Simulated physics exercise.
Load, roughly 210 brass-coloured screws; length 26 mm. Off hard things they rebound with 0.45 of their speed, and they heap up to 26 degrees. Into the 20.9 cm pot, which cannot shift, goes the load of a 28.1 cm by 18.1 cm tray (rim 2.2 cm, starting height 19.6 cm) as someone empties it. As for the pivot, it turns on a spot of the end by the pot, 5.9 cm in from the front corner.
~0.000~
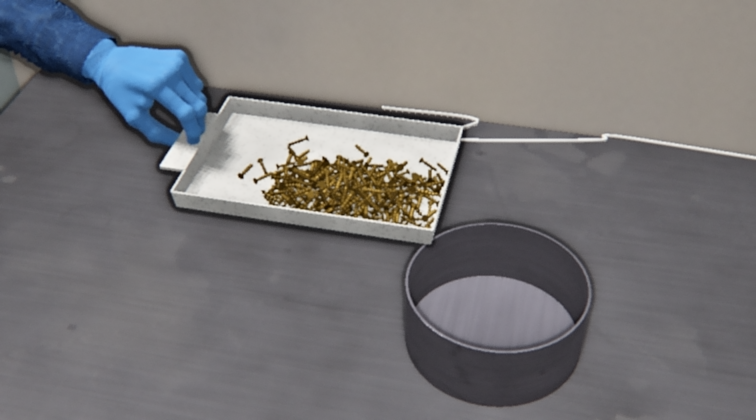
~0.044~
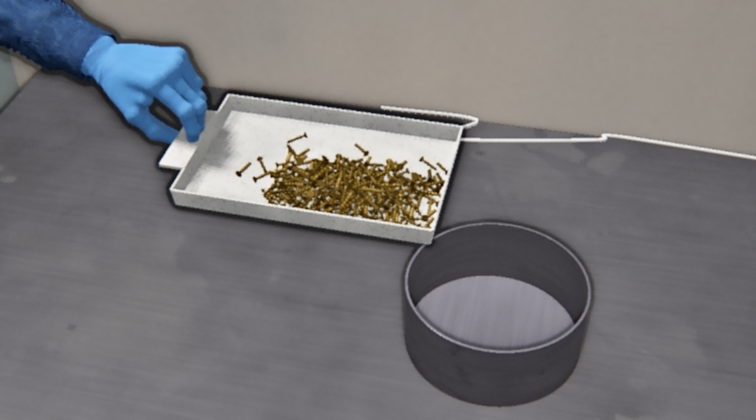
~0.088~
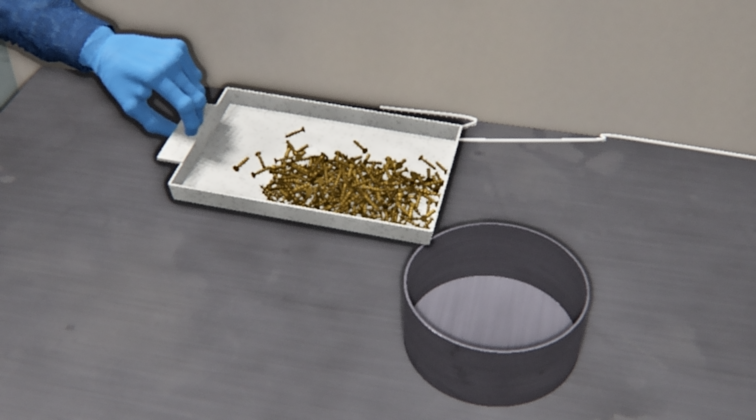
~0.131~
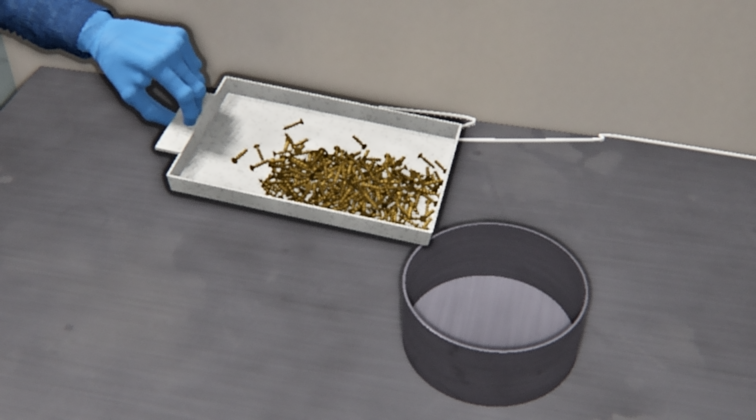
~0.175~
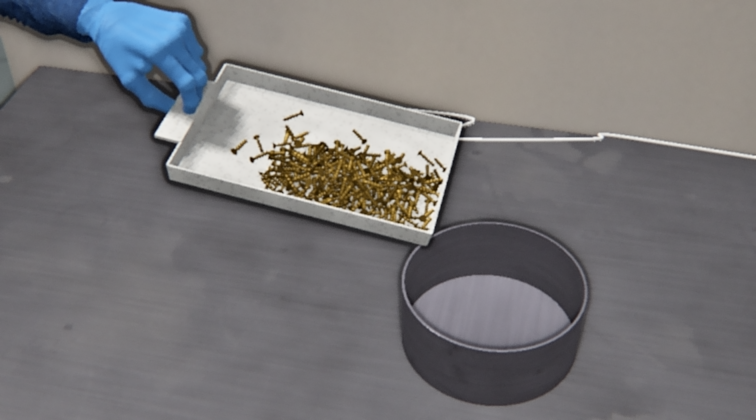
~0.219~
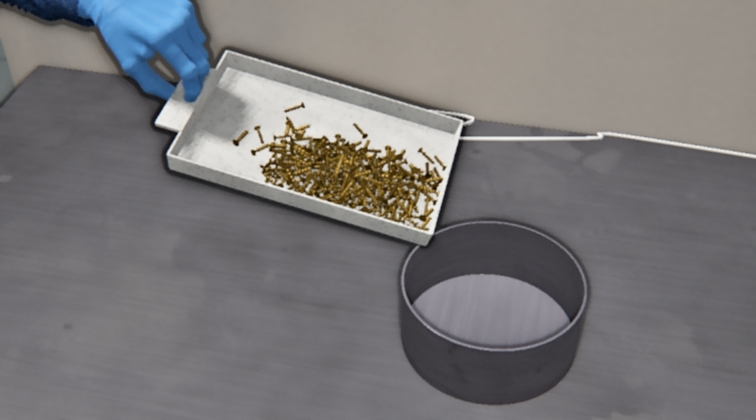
A blue-gloved hand slowly raised the left end of a shallow white tray holding a heap of brass-coloured screws, tilting it toward a dark round pot while the screws stayed bunched near the right end.
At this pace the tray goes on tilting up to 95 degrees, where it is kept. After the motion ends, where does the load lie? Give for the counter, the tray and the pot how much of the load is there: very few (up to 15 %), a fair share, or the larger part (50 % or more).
Counter: Very few, tray: Very few, pot: The larger part.
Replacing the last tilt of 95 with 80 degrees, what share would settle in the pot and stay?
It would land at about 85 percent.
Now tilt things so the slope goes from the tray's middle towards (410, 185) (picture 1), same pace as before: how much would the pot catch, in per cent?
My best guess is some 95 per cent.
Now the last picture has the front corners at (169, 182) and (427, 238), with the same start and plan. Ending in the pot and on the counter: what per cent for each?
Pot 20 % / counter 80 %.
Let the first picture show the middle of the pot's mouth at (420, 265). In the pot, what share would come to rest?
About 55 per cent.
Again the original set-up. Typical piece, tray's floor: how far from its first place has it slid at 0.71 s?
4 cm.
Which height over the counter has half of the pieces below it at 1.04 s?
Roughly 22 centimetres, give or take.
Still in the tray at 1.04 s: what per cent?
I'd say close to 80 per cent.
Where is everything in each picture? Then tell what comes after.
The first frame shows tray tilt 0 degrees, front corners at (174, 190) and (431, 228); middle of the pieces at (349, 189); pot at (498, 283).
The second frame shows tray tilt 1 degrees, front corners at (174, 188) and (430, 228); middle of the pieces at (349, 188).
The third frame shows tray tilt 3 degrees, front corners at (172, 183) and (430, 229); middle of the pieces at (348, 186).
The fourth frame shows tray tilt 6 degrees, front corners at (171, 174) and (429, 230), lowest corner right front; middle of the pieces at (347, 183).
The fifth frame shows tray tilt 9 degrees, front corners at (170, 164) and (430, 231), lowest corner right front; middle of the pieces at (347, 178).
The sixth frame shows tray tilt 13 degrees, front corners at (171, 154) and (430, 232), lowest corner right front; middle of the pieces at (348, 174); pot at (494, 281). Its pace works out near 80 degrees a second.
Then, at 0.71 s, tilt 52 degrees; the tray holds 100 %, the pot 0 %.
After 1.04 s, tilt 78 degrees; the tray holds 80 %, the pot 10 %.
Then, at 1.47 s, tilt 95 degrees; the tray holds 5 %, the pot 85 %.
In the end, at 2.3 s, counter 5 %, tray 0 %, pot 95 %.
